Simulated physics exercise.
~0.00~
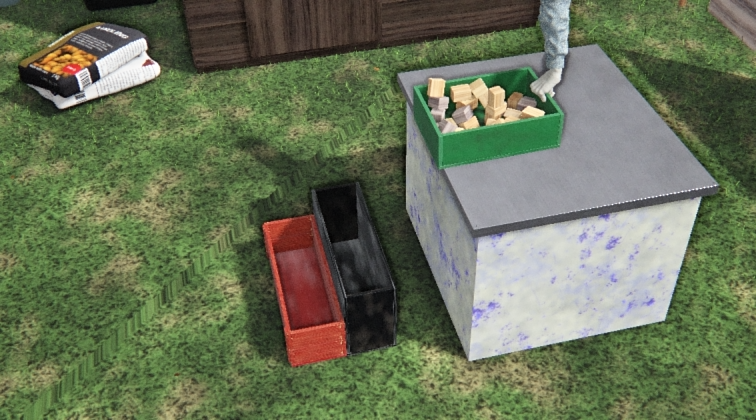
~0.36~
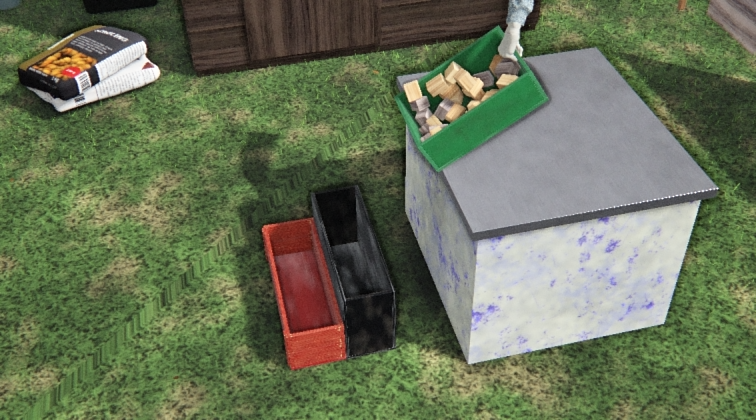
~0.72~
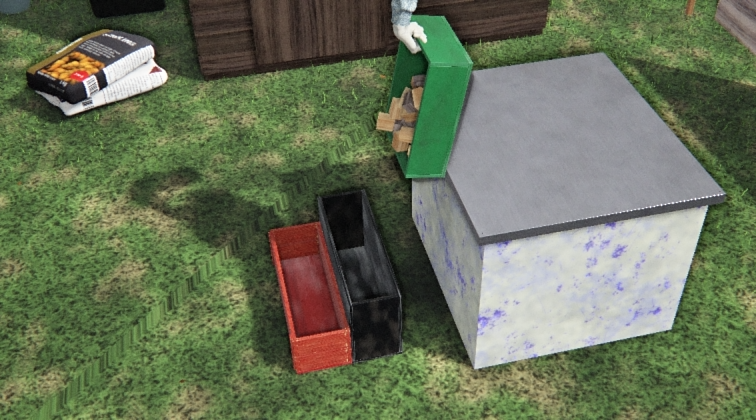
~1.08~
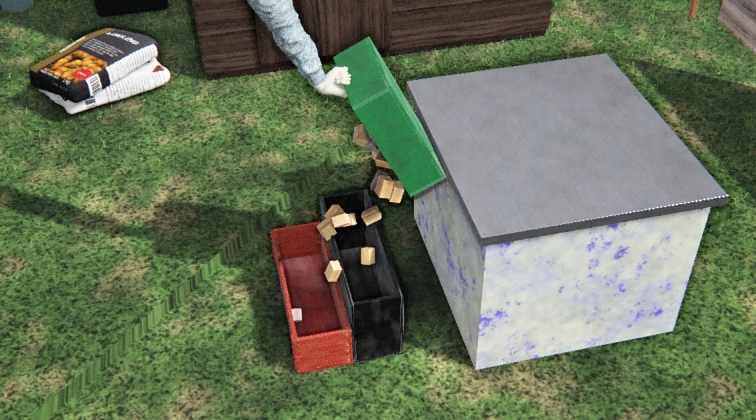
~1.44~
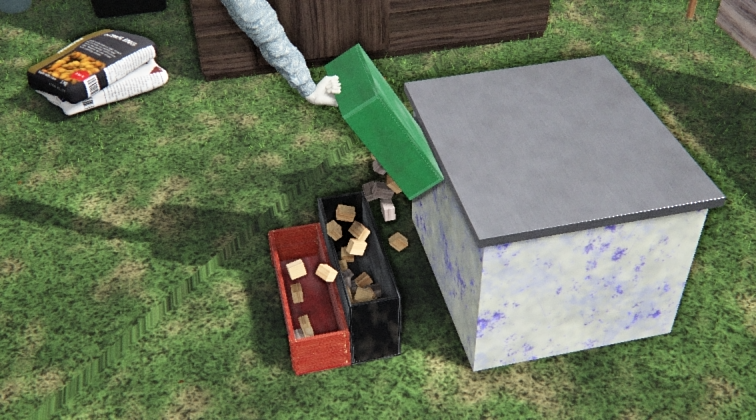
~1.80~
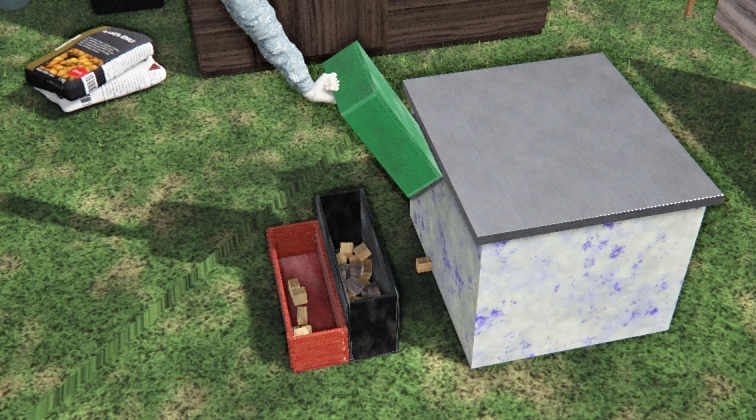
The video shows a gloved hand tipping a green crate of small wooden blocks over the end of a bench, spilling them into long black and red totes on the grass; most settle in the black tote, several in the red, and one beside the bench.
